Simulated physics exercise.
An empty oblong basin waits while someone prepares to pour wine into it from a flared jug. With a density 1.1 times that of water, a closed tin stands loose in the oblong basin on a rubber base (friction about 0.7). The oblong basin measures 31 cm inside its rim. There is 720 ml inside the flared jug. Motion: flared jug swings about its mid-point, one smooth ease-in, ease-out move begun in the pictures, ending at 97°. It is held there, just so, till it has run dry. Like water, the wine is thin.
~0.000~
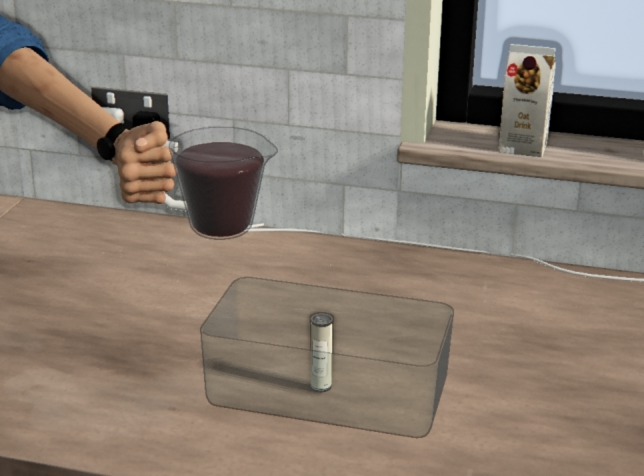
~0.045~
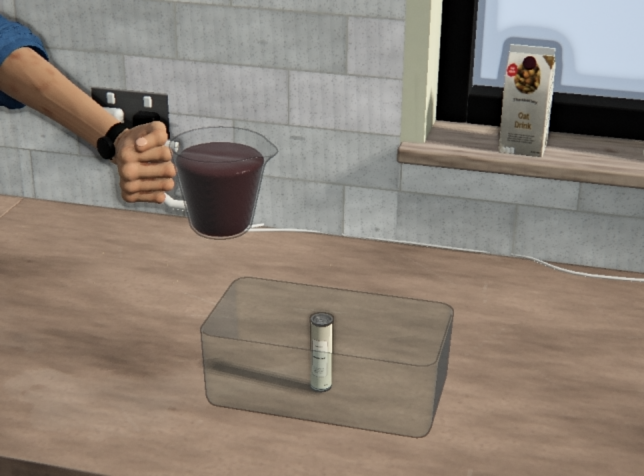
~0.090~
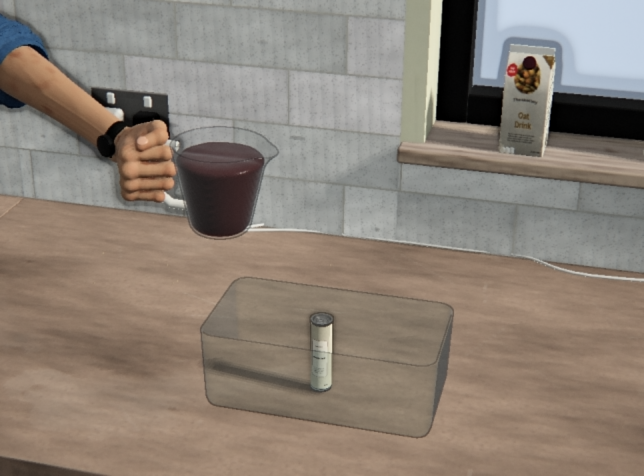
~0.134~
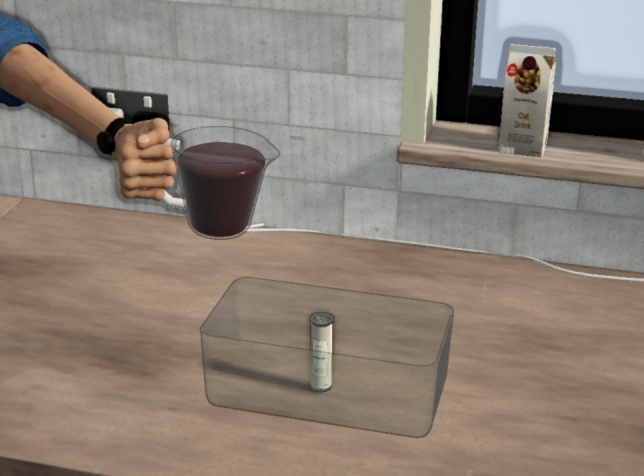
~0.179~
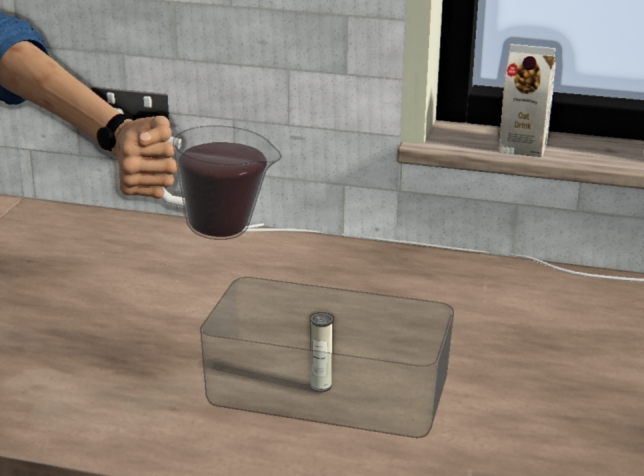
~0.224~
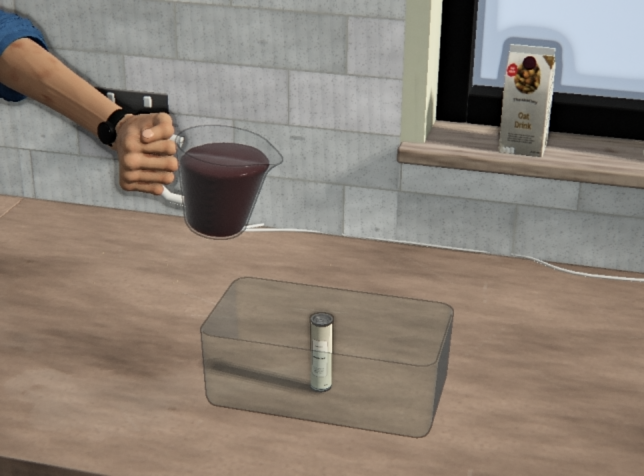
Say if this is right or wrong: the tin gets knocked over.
Right, it gets knocked over.
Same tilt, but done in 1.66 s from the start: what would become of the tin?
Then it tips over.
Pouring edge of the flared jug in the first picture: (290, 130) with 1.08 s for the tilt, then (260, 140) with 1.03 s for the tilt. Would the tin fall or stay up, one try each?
The tin stays vertical the first time and overturns the second time.
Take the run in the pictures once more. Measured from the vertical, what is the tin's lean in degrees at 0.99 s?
About 0 degrees from upright.
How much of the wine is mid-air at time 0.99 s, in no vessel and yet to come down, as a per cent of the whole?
About 22 percent.
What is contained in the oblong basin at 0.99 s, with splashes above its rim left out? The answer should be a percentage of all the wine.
Near 52 per cent of the total.
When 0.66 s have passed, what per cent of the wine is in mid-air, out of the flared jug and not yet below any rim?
Some 18 % is the figure.
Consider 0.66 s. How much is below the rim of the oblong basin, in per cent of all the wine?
About 3 per cent.
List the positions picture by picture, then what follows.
Tilt 0°; pouring edge (277, 152); surface from (180, 151) to (265, 161); the oblong basin's rim runs from (218, 305) to (445, 336); the tin's top is at (322, 322), in the first frame.
Tilt 0°; pouring edge (277, 152); surface from (180, 150) to (264, 161), in the second frame.
Tilt 1°; pouring edge (278, 153); surface from (180, 150) to (265, 161), in the third frame.
Tilt 3°; pouring edge (279, 155); surface from (181, 151) to (265, 162), in the fourth frame.
Tilt 5°; pouring edge (281, 158); surface from (183, 151) to (268, 163), in the fifth frame.
Tilt 8°; pouring edge (283, 161); surface from (184, 151) to (271, 163), in the sixth frame.
By 0.66 s the tilt is 57° and 78 per cent is still to pour; the tin stands where it began.
By 0.99 s the tilt is 90° and 25 per cent is still to pour; the tin stands where it began.
By 1.32 s the tilt is 97° and 1 per cent is still to pour; the tin leans 38°.
By 1.69 s the tilt is 97° and 0 per cent is still to pour; the tin lies on its side.
At rest the tin lies on its side.
